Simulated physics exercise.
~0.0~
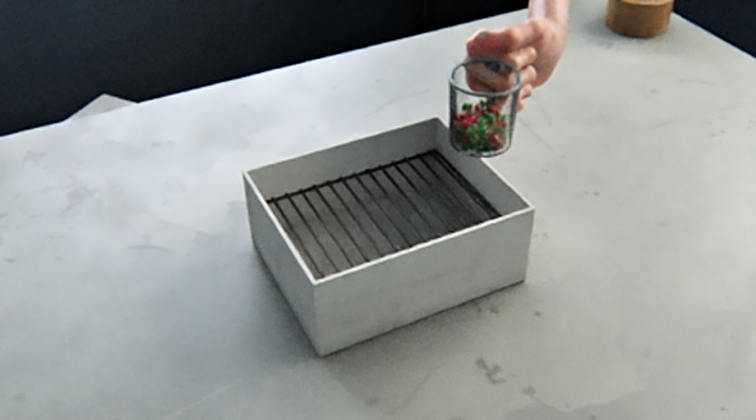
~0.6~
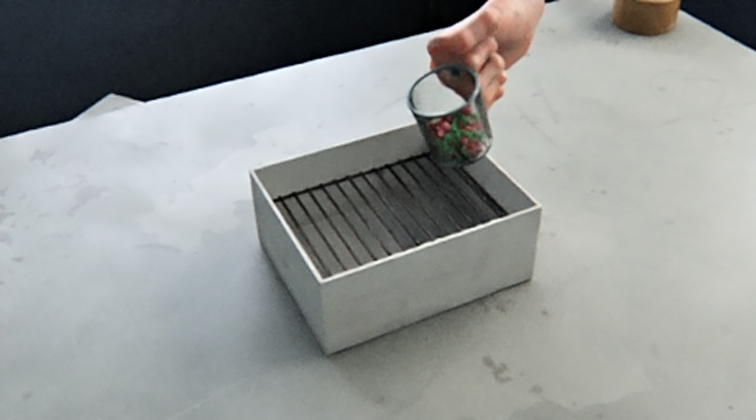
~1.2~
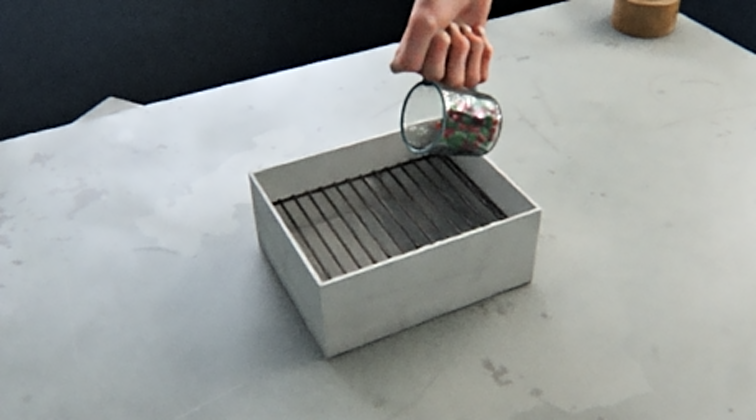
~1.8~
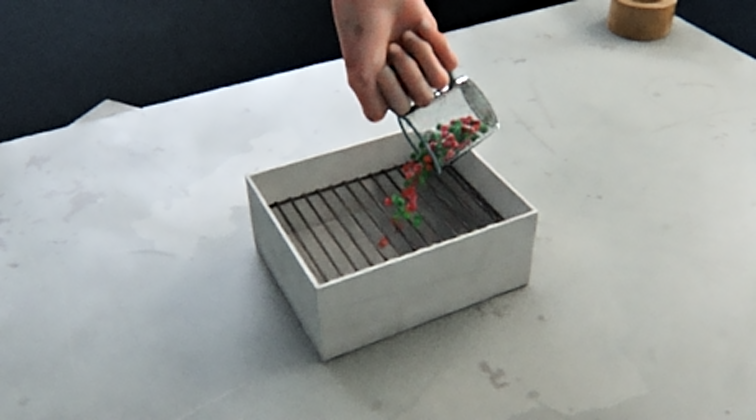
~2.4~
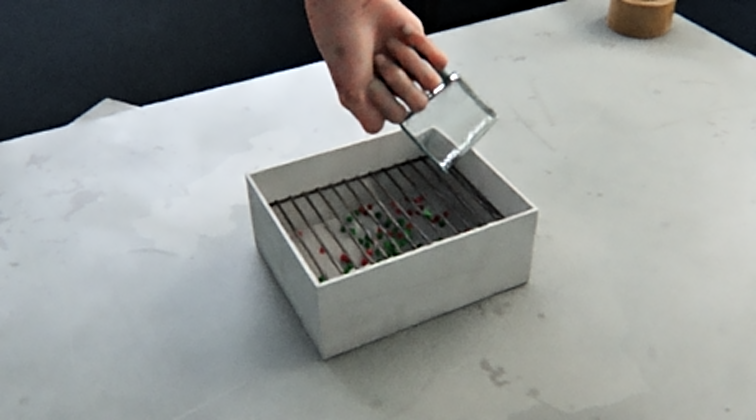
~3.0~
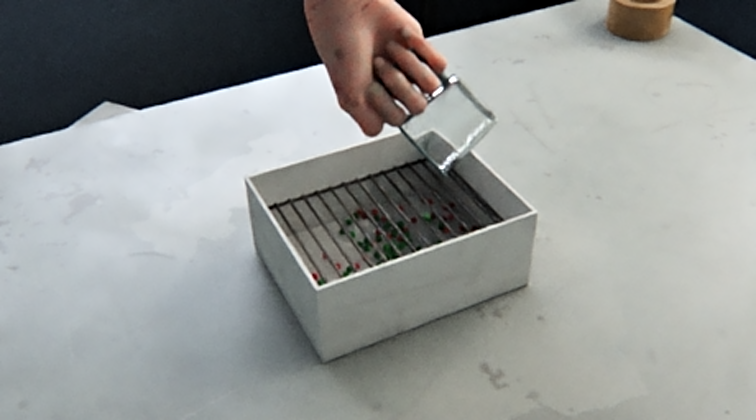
A hand tips a cup of green and red pieces, and nearly all fall through the rack.
